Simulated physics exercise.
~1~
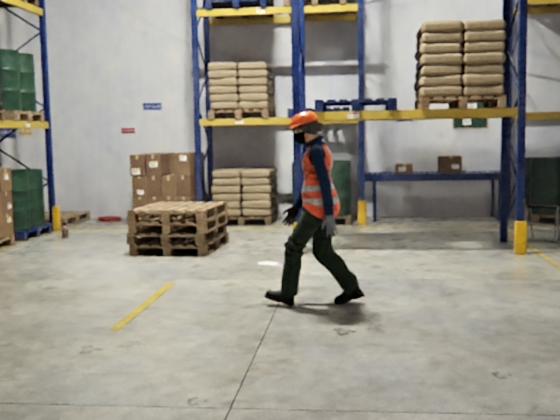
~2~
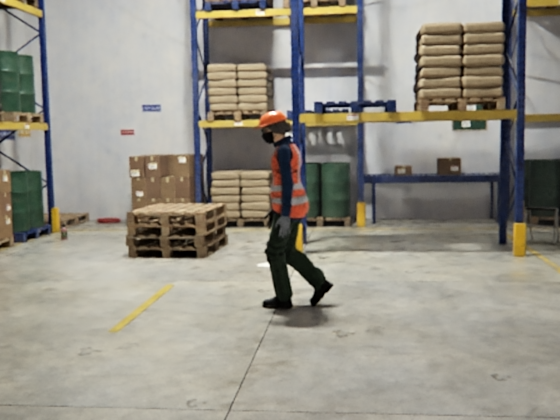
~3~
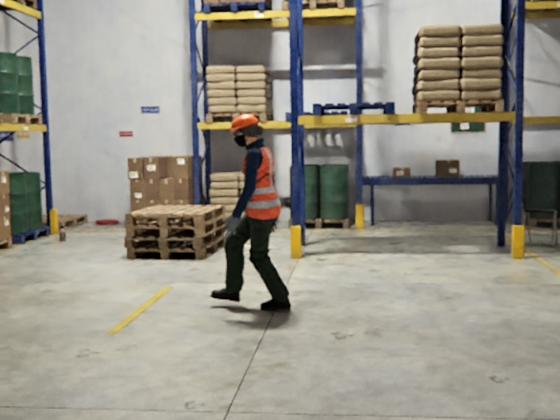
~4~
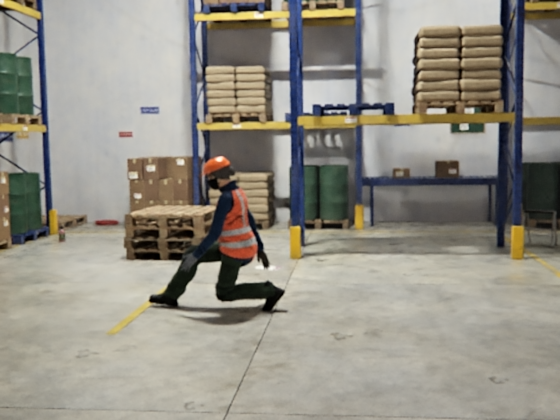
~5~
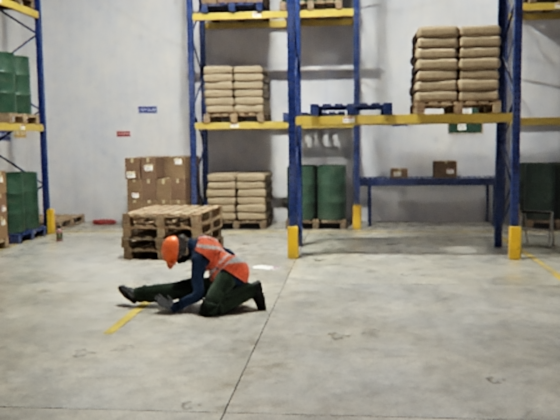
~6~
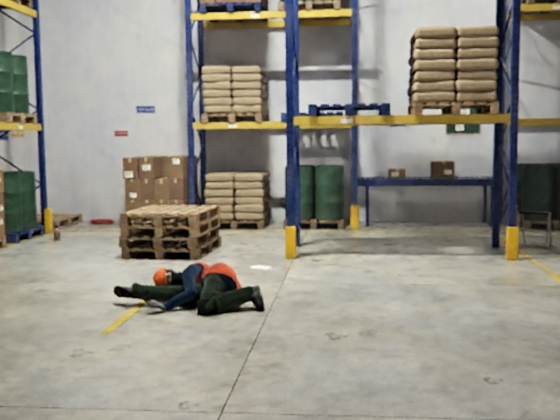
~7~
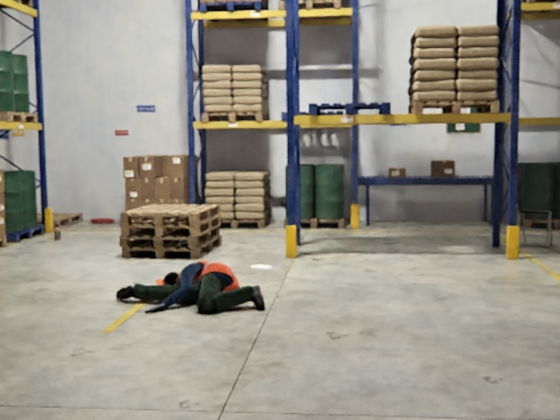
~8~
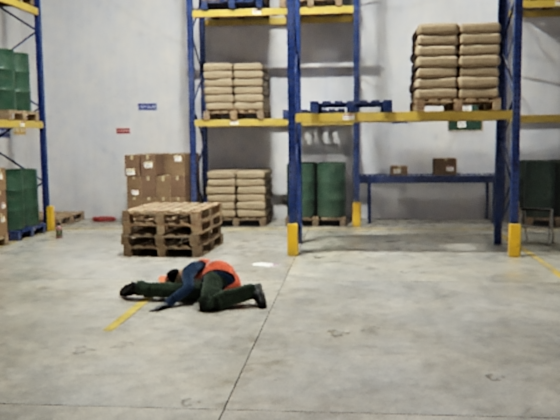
A worker in an orange helmet and vest walked left across a warehouse floor toward a yellow strip, then lunged low, sank down and crumpled forward, ending up lying still on the concrete near a stack of wooden pallets, head short of the strip.
